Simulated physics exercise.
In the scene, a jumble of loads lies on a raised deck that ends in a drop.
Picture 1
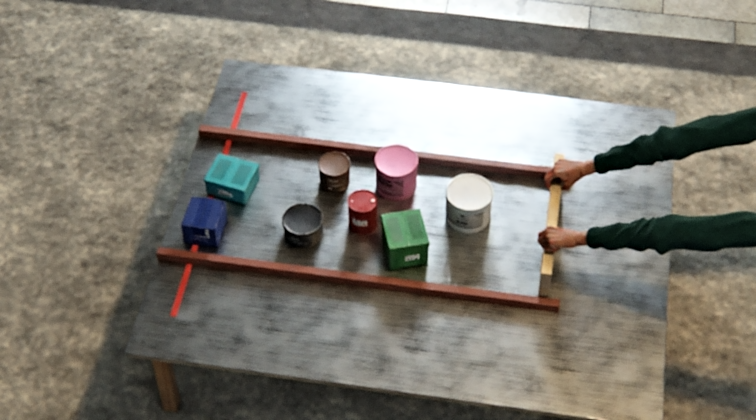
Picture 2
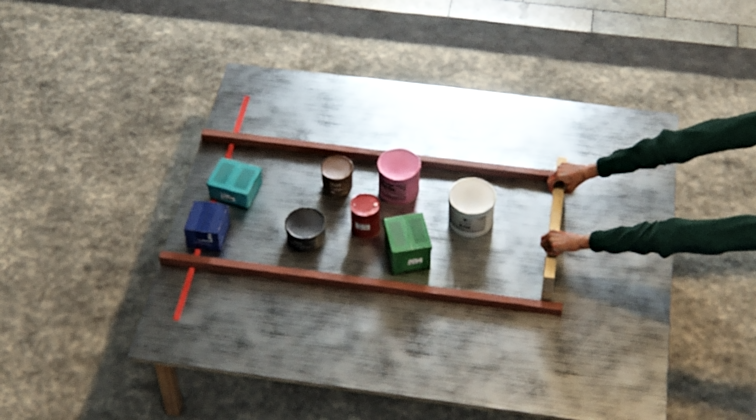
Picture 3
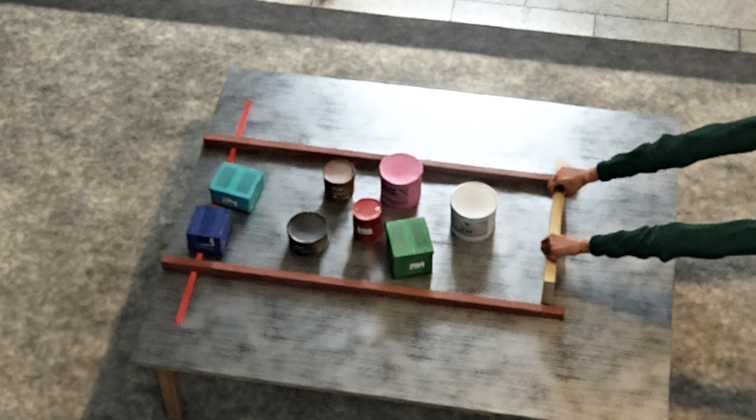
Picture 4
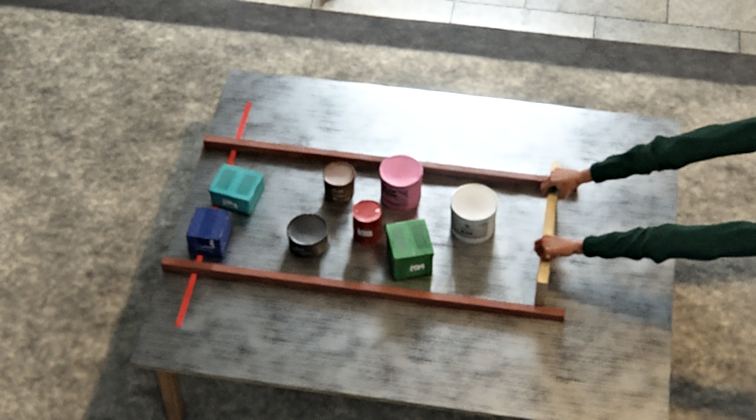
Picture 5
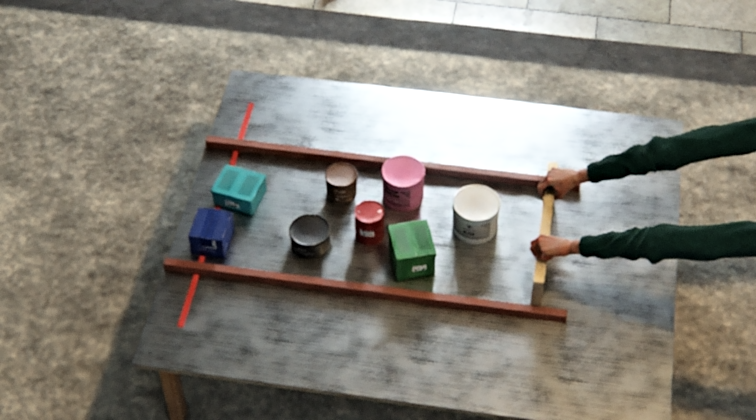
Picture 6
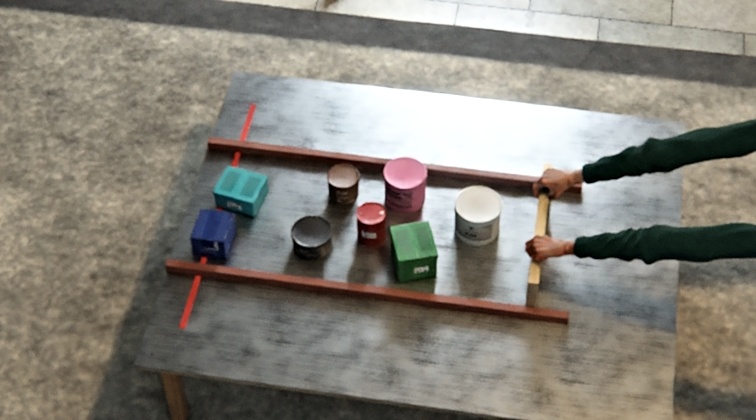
Two green-sleeved arms reach from the right over a grey table on a mottled floor, seen from above, their hands gripping a pale plank between two reddish-brown rails. Turquoise and blue boxes sit at left near a red tape line, with black, brown, red, pink and white containers and a green box rightward. The hands slide the plank slightly left, touching nothing, while the view drifts slightly.
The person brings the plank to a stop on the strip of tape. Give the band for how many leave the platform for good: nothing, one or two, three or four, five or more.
When it halts, more than four of them have come off.
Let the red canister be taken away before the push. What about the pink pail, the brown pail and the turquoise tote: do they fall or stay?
Here's how it goes: The pink pail is still up there, the brown pail ends up down, and the turquoise tote ends up down.
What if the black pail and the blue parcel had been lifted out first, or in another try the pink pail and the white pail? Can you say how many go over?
In order, the numbers are 3 and 3.
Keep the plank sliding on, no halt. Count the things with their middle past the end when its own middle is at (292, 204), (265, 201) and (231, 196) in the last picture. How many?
In order of the places given, that's 0, 2 and 5.
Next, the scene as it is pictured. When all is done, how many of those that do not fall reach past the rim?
Things overhanging at the end: 3.
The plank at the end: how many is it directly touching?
3 of them.
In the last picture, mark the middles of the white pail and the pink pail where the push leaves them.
The white pail ends at (200, 185) and the pink pail at (212, 152).
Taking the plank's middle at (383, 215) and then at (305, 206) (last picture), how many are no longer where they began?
One spot: 6. Other spot: 8.
A little later, none off yet; blue parcel at rest near (214, 234); turquoise tote at rest near (241, 192); black pail at rest near (312, 238).
Next, none off yet; blue parcel at rest near (214, 234); turquoise tote moving near (239, 192); black pail shifted about its own width near (258, 242).
When it is over, the number that fall off is five or more; down, red canister, brown pail, black pail, turquoise tote and blue parcel.
